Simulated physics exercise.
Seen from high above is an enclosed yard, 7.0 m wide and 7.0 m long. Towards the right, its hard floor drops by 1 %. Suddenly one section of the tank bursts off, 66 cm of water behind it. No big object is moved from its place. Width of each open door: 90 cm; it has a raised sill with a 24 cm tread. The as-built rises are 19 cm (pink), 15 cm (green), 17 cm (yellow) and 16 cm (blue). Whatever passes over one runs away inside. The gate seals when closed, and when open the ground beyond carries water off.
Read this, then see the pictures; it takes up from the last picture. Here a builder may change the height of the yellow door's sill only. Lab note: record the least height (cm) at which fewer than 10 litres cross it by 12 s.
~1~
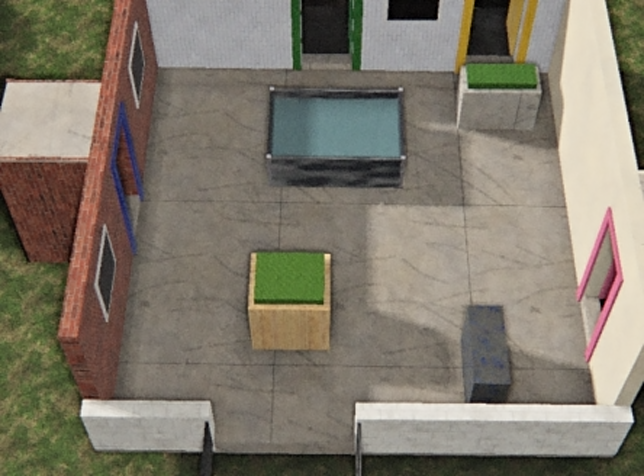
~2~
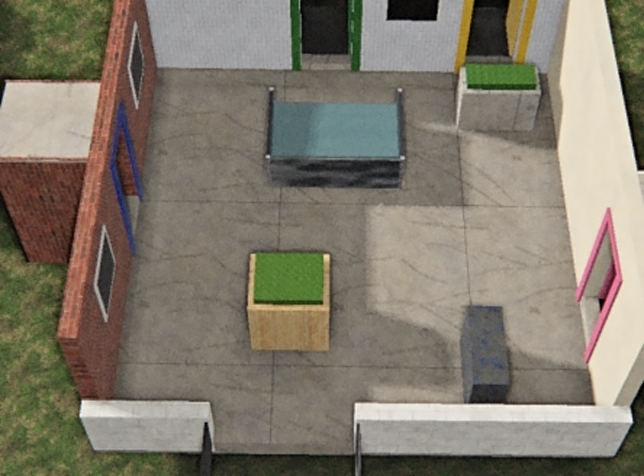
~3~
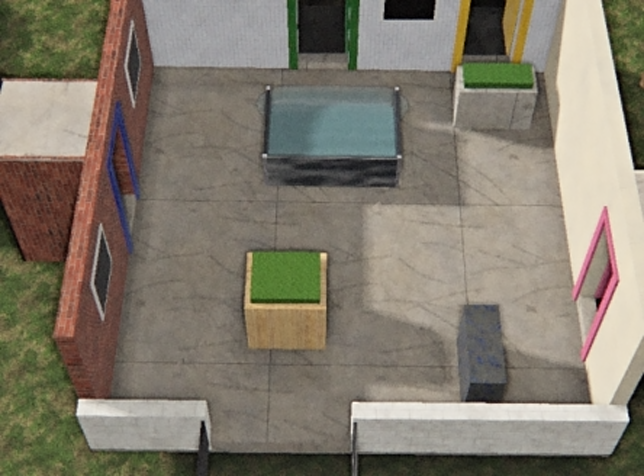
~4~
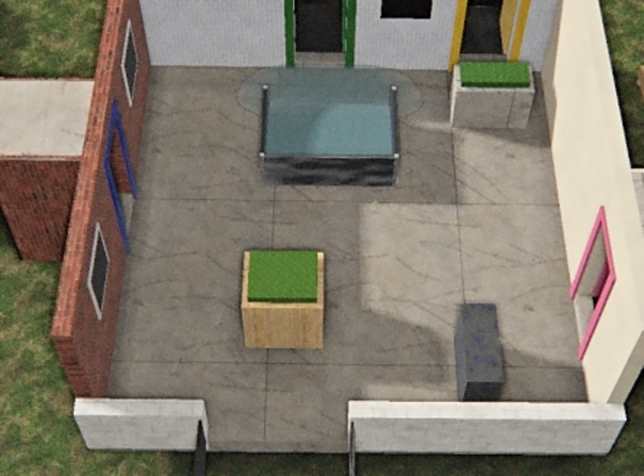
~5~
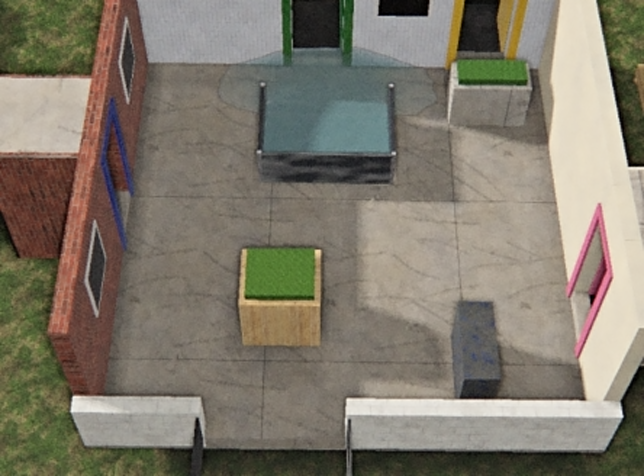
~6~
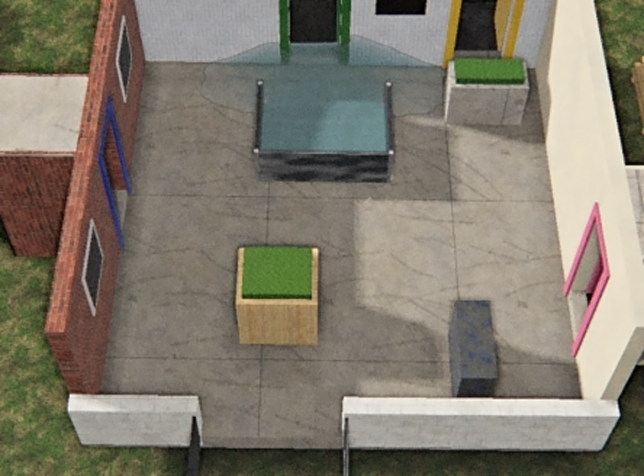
Least height: 16 cm.
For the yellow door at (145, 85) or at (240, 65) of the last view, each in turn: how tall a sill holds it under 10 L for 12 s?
First place around 19 cm, second around 23 cm.
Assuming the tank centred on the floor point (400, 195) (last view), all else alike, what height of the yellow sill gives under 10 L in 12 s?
About 17 centimetres.
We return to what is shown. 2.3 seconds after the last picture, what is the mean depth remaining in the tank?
I'd put it near 11 cm.
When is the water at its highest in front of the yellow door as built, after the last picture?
Some 3.5 s, more or less.
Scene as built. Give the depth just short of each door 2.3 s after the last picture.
Lab note, depth in cm: Pink 0; green 15; yellow 14; blue 3.
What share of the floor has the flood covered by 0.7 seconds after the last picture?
Wet share: Near 15 %.
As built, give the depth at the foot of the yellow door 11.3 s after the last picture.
Roughly 6.0 cm deep.
Then, 0.7 s after the last picture water covers 15 % of the floor, deepest (42 cm) near (337, 70); 9 cm at the yellow door, 0 litres in over its 17 cm sill.
Then, 2.3 s after the last picture water covers 30 % of the floor, deepest (28 cm) near (511, 96); 14 cm at the yellow door, 0 litres in over its 17 cm sill.
Then, 11.3 s after the last picture water covers 95 % of the floor, deepest (9 cm) near (570, 381); 6 cm at the yellow door, 8 litres in over its 17 cm sill.
At the yellow door as built, the water peaked near 20 cm, 3.3 s after the last picture.
Run again over the same 12 s with other heights there, 27 litres in over 13 cm, 7 litres over 17.5 cm. The limit of 10 litres is kept from about 16 cm up.
